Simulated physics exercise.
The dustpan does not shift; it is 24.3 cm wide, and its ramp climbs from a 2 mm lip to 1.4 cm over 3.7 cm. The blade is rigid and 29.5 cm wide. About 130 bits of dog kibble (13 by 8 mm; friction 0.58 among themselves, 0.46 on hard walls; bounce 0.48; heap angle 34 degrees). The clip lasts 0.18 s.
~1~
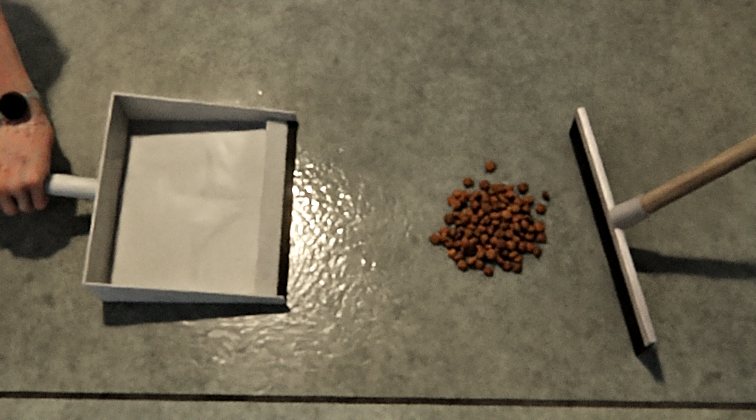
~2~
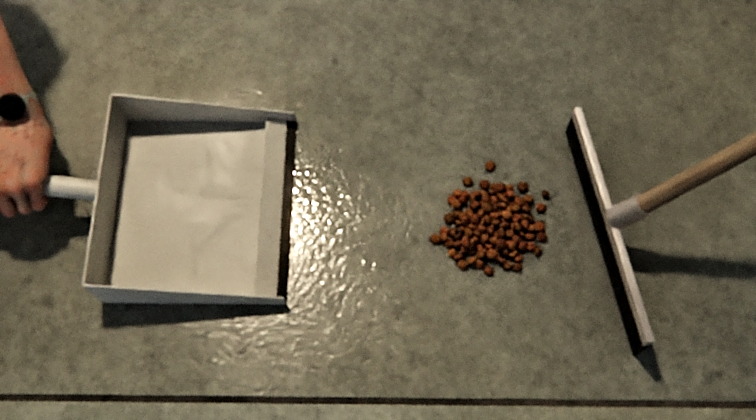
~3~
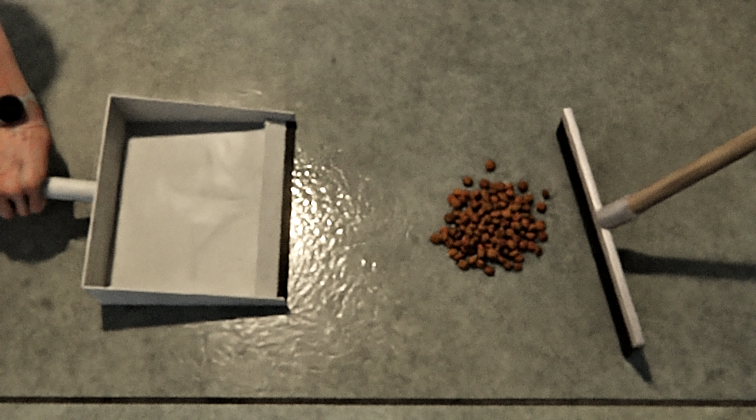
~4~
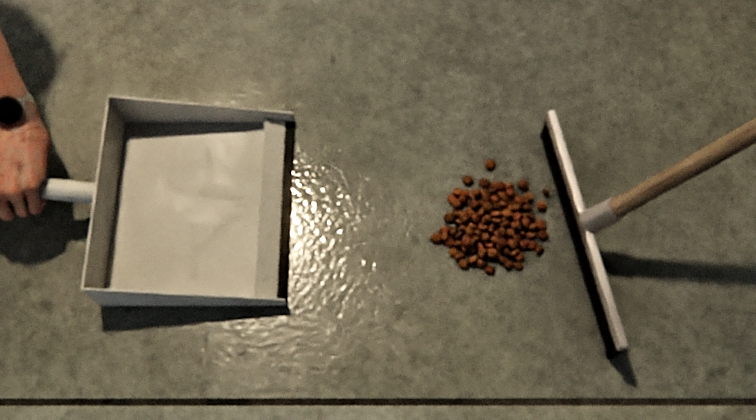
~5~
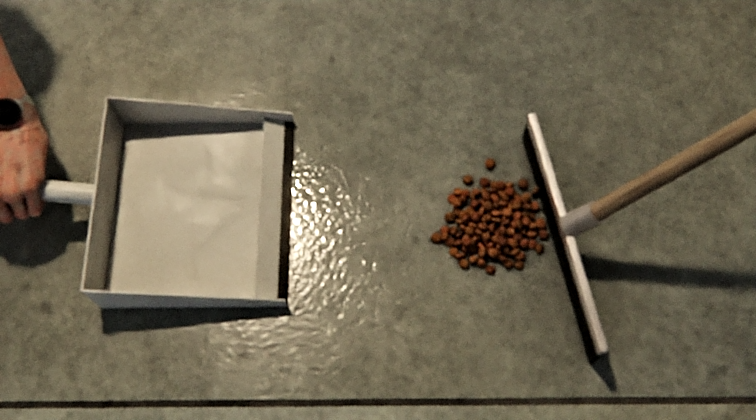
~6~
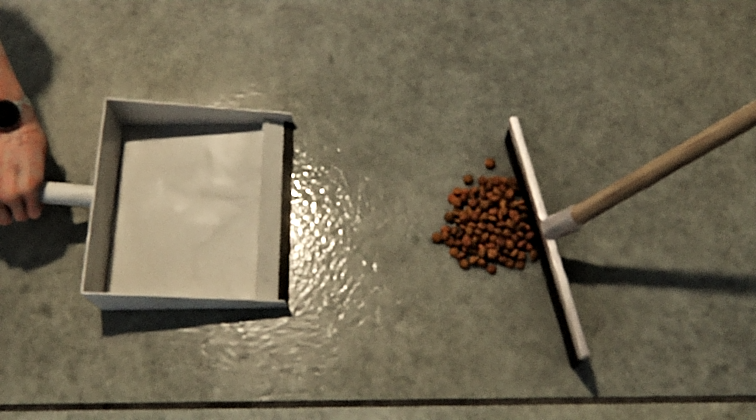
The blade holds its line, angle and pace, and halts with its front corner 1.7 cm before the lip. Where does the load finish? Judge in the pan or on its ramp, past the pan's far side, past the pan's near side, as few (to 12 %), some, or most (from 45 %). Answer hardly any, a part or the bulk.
Pan: A part, far side: Hardly any, near side: A part.
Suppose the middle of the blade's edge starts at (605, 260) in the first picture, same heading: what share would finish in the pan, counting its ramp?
About 30 per cent.
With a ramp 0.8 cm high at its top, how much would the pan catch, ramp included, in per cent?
It would be near 25 per cent.
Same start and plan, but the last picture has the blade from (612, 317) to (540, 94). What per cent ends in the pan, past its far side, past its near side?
Pan 0, far 5, near 0.
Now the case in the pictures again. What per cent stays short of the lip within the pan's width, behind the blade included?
Some 60 per cent.
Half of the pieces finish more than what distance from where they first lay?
Some 24 cm.
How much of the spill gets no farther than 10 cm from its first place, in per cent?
About 0 per cent.
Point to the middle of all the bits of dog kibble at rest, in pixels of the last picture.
At about (296, 270).
Then, 0.20 s after the last picture, middle of the blade 17 cm from the lip; 0 % over the lip, far side 0 %, near side 5 %.
Then, 0.33 s after the last picture, middle of the blade 8 cm from the lip; 0 % over the lip, far side 0 %, near side 10 %.
Then, 0.59 s after the last picture, middle of the blade 5 cm from the lip; 20 % over the lip, far side 0 %, near side 20 %.
In the end, pan 20 %, far side 0 %, near side 20 %, in front of the lip or behind the blade 60 %.
